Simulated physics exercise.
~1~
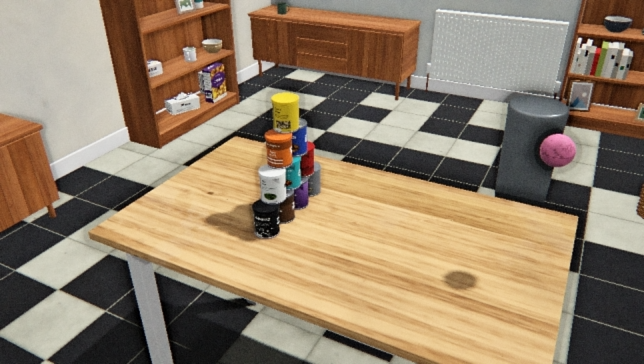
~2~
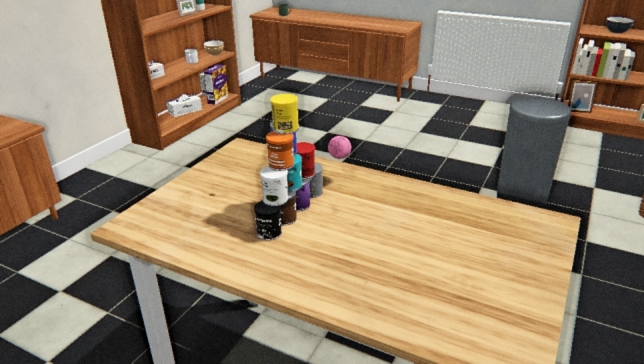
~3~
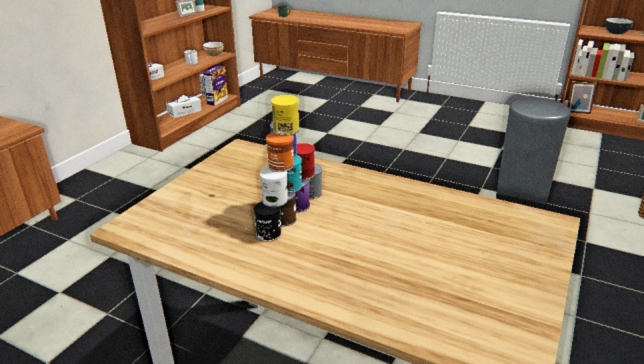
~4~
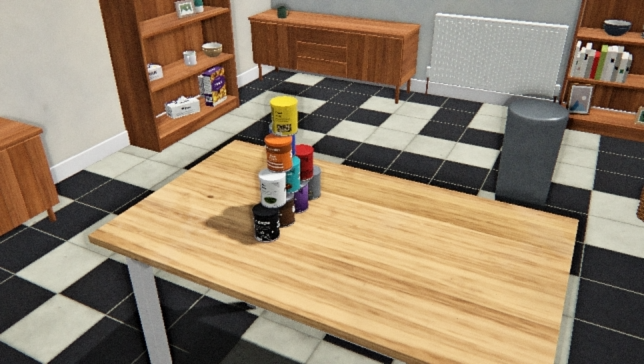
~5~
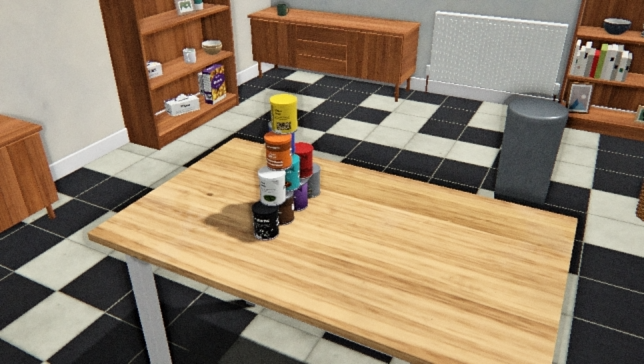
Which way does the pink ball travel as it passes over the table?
The pink ball travels to the left, toward the stacked tins.
